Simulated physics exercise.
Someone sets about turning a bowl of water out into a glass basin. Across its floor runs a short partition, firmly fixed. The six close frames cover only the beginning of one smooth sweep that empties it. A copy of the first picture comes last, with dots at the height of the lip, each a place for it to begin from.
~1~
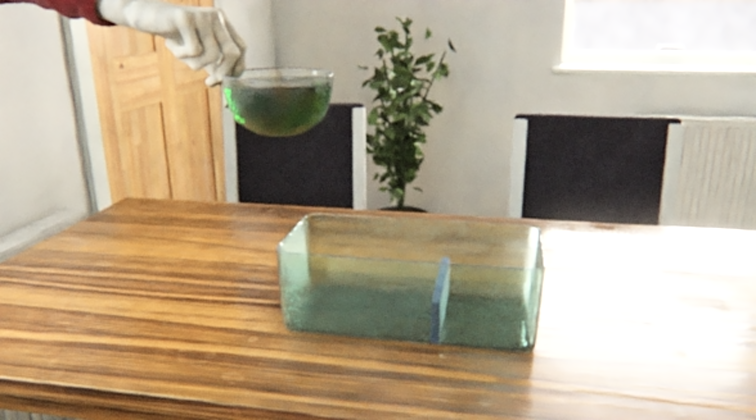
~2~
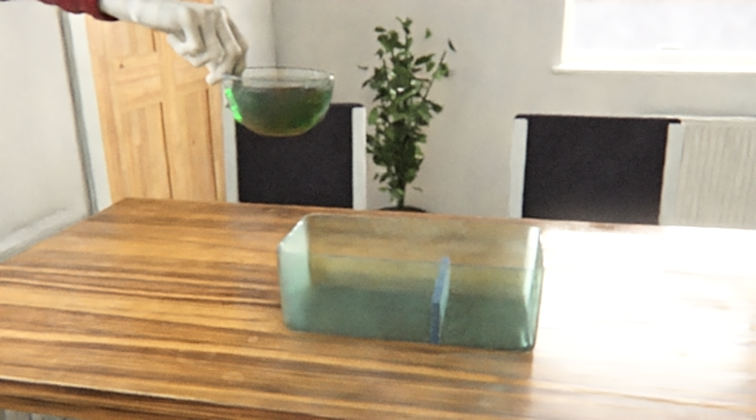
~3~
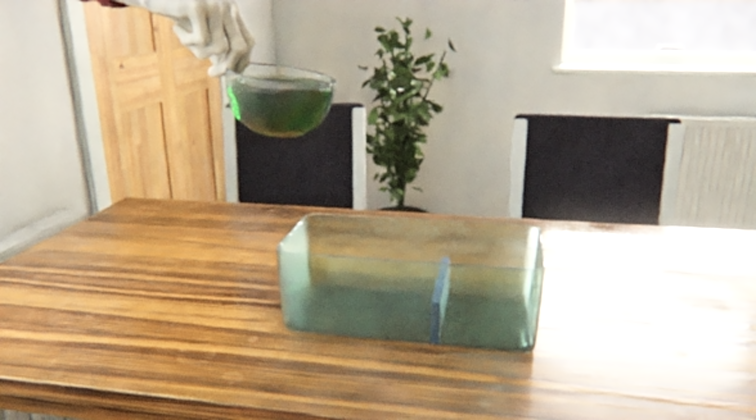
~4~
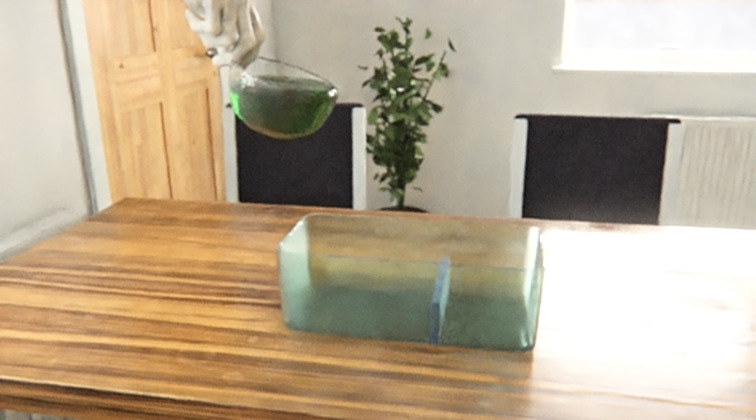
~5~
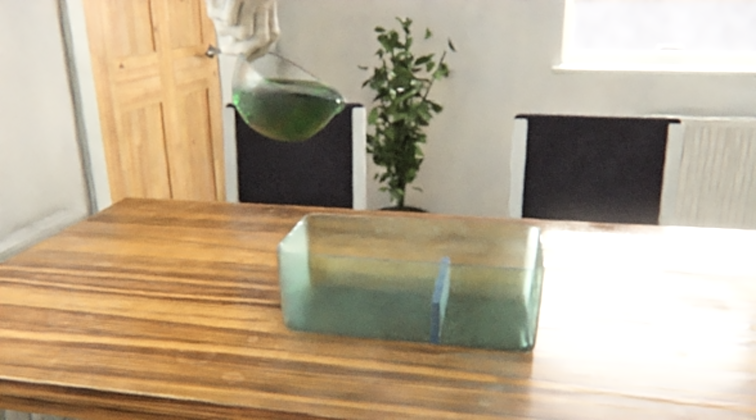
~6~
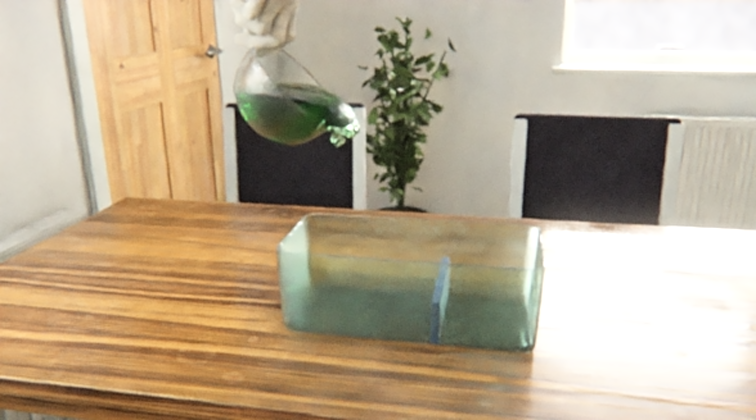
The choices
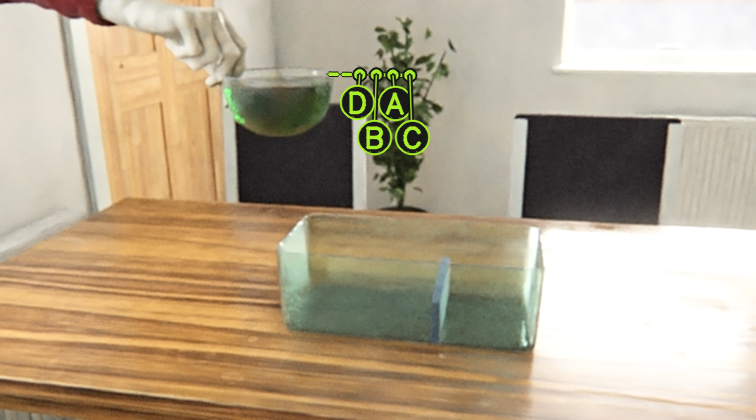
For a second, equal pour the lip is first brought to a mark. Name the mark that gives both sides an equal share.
A works best here.
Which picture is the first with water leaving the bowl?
In picture 5.
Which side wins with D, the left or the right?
The left one.
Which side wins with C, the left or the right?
More ends on the right.
On the marked copy, A at (392, 75); B at (376, 74); C at (409, 75); D at (359, 74).
If A is chosen, about 51 % ends left of the wall and 46 % right of it; 3 % is lost outside.
If B is chosen, about 73 % ends left of the wall and 24 % right of it; 3 % is lost outside.
If C is chosen, about 32 % ends left of the wall and 66 % right of it.
If D is chosen, about 92 % ends left of the wall and 4 % right of it; 4 % is lost outside.
